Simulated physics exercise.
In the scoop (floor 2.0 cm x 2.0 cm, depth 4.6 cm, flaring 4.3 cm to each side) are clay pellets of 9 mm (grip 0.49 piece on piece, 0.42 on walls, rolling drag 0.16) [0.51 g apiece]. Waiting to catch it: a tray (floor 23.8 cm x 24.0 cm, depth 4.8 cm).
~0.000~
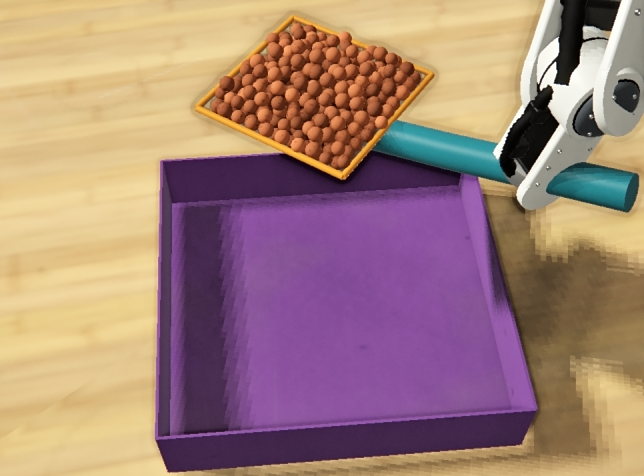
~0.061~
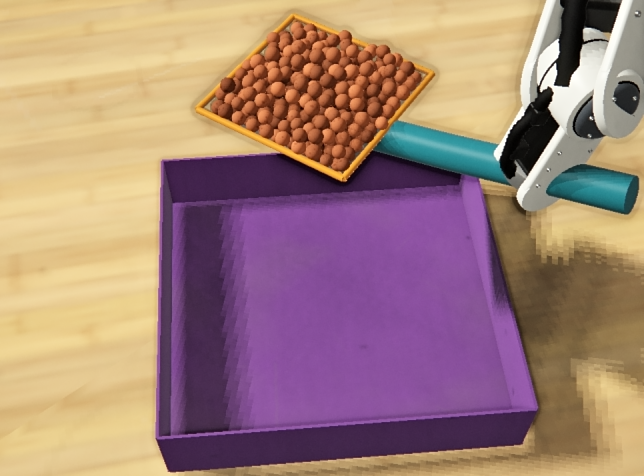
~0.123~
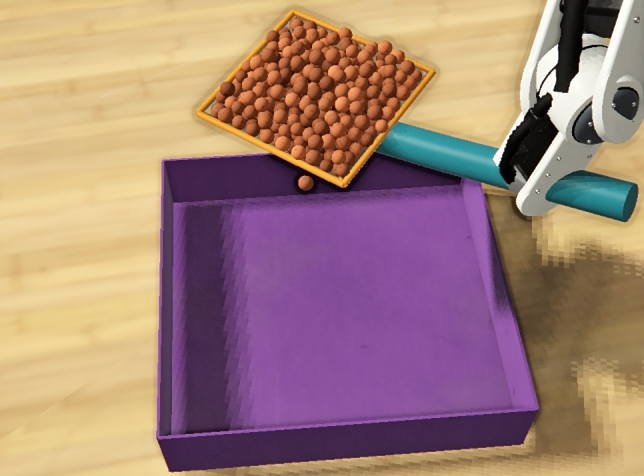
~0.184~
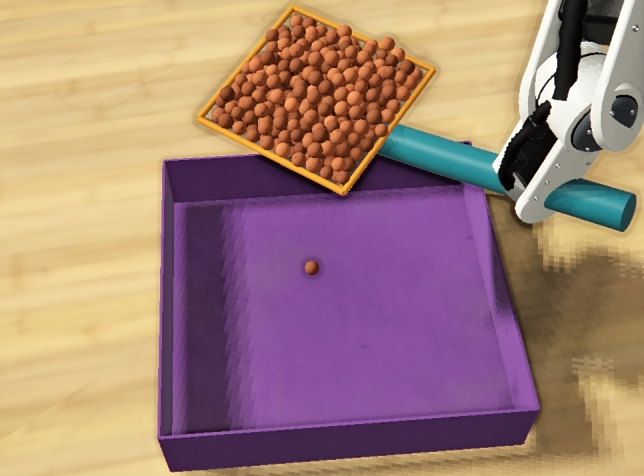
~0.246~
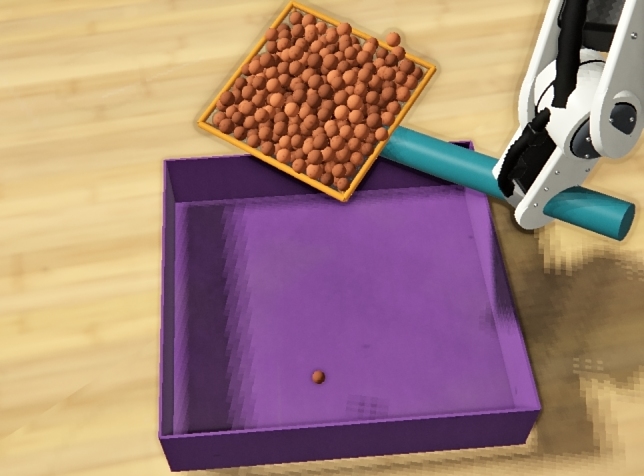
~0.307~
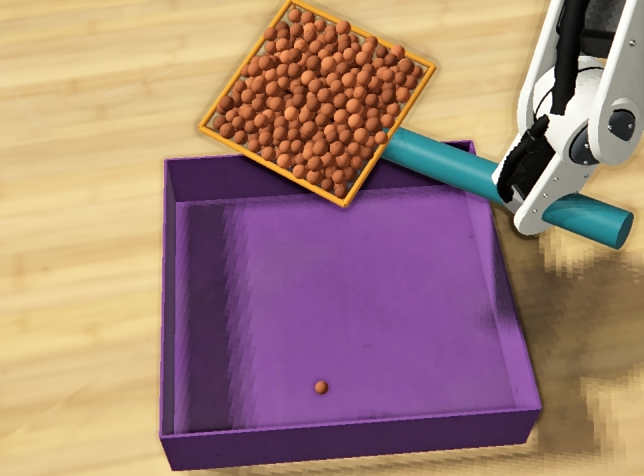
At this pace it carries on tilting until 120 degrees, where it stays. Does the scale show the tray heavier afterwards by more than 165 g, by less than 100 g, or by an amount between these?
Haul: Sizeable.
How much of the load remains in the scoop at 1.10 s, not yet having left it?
Roughly 5 per cent remains.
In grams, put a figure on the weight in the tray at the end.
It should weigh in at close to 220 grams.
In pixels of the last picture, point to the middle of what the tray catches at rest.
Close to pixel (294, 368) of the final picture.
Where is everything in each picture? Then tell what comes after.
In the first picture, scoop at (272, 143); tilt 0 degrees; top of the load at (321, 39); tray at (330, 273).
In the second picture, scoop at (273, 144); tilt 1 degrees; top of the load at (285, 37).
In the third picture, scoop at (273, 148); tilt 5 degrees; low side front left; top of the load at (345, 35).
In the fourth picture, scoop at (274, 154); tilt 10 degrees; low side front left; top of the load at (345, 33).
In the fifth picture, scoop at (275, 159); tilt 15 degrees; low side front left; top of the load at (299, 31).
In the sixth picture, scoop at (276, 163); tilt 20 degrees; low side front left; top of the load at (283, 29); tray at (334, 271). It turns about 80 degrees a second.
After 0.74 s, tilt 55 degrees; 5 g in the tray, scoop holds 90 %.
After 1.10 s, tilt 84 degrees; 187 g in the tray, scoop holds 5 %.
Then, at 1.44 s, tilt 112 degrees; 219 g in the tray, scoop holds 0 %.
After 1.75 s, tilt 120 degrees; 219 g in the tray, scoop holds 0 %.
At rest (2.0 s), 219 g in the tray, scoop holds 0 %.
